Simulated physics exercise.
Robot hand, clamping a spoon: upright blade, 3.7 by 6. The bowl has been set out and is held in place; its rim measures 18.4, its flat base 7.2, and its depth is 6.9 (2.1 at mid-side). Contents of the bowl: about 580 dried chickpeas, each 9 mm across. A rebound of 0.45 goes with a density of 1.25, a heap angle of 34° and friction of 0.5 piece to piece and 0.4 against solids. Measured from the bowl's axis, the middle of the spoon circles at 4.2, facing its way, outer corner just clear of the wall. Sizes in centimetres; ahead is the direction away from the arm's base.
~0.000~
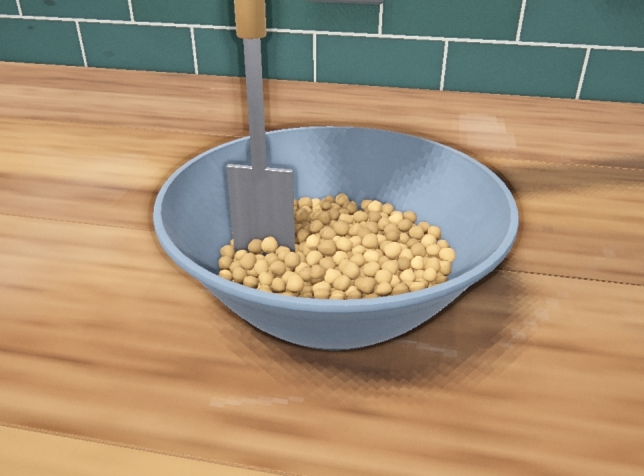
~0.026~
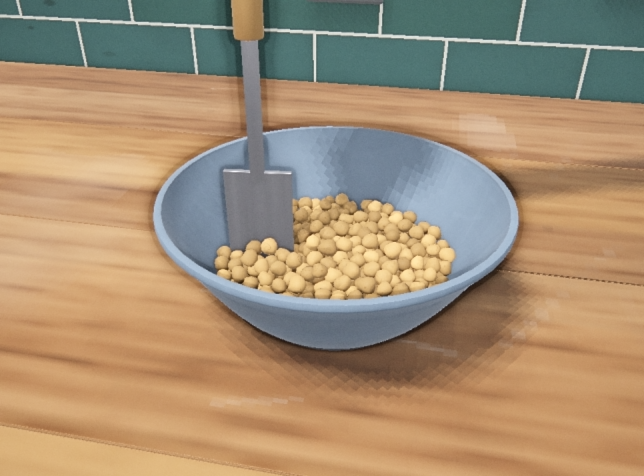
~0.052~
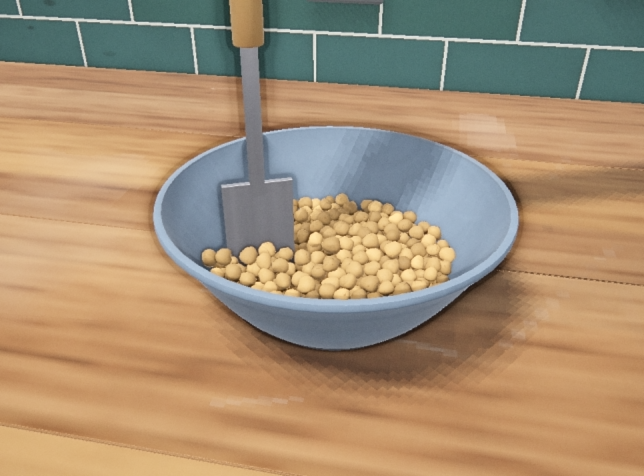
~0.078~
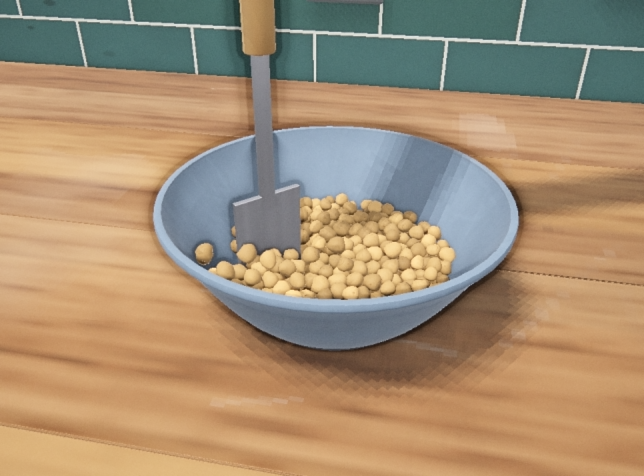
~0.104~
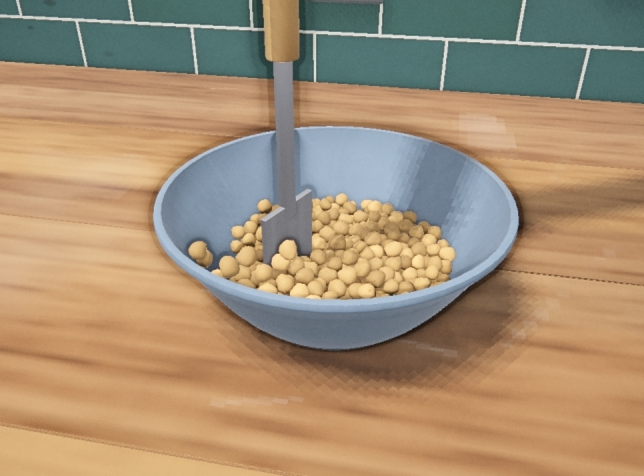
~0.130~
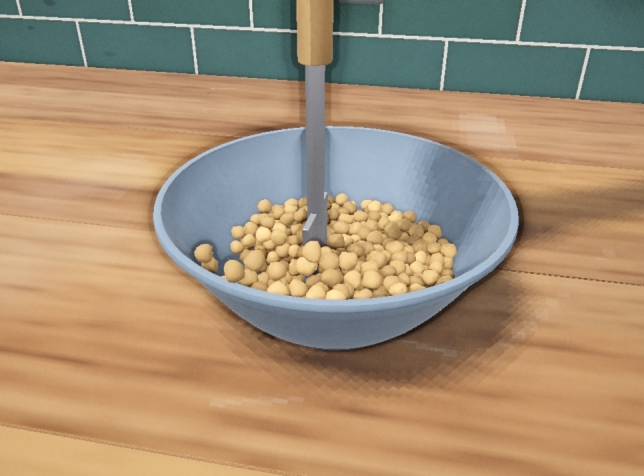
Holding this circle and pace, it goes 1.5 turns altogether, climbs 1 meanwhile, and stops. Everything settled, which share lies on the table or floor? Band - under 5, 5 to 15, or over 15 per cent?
Band: 5 to 15 per cent.
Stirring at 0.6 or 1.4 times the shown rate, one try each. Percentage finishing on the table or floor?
First try close to 0, second close to 25, in per cent.
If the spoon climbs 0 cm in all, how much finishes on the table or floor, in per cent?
It comes to some 15 per cent.
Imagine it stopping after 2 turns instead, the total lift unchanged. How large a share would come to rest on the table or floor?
Roughly 10 per cent.
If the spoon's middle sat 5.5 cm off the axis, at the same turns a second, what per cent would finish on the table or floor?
Then about 0 %.
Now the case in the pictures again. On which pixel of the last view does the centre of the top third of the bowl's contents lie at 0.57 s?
The centre is close to (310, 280).
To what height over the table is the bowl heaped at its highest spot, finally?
6.0 cm, roughly.
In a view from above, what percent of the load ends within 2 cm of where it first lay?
Near 30 % of the pieces.
After 0.35 s, 262° round, highest piece 9 above the table; 561 in the bowl, 9 on the table or floor, 15 in flight or on the tool.
After 0.57 s, 77° round, highest piece 8 above the table; 527 in the bowl, 57 on the table or floor, 1 in flight or on the tool.
After 0.88 s, 180° round, highest piece 6 above the table; 523 in the bowl, 62 on the table or floor.
After 1.58 s, 180° round, highest piece 6 above the table; 523 in the bowl, 62 on the table or floor.
At rest, 523 in the bowl, 62 on the table or floor. That is 11 % on the table or floor.
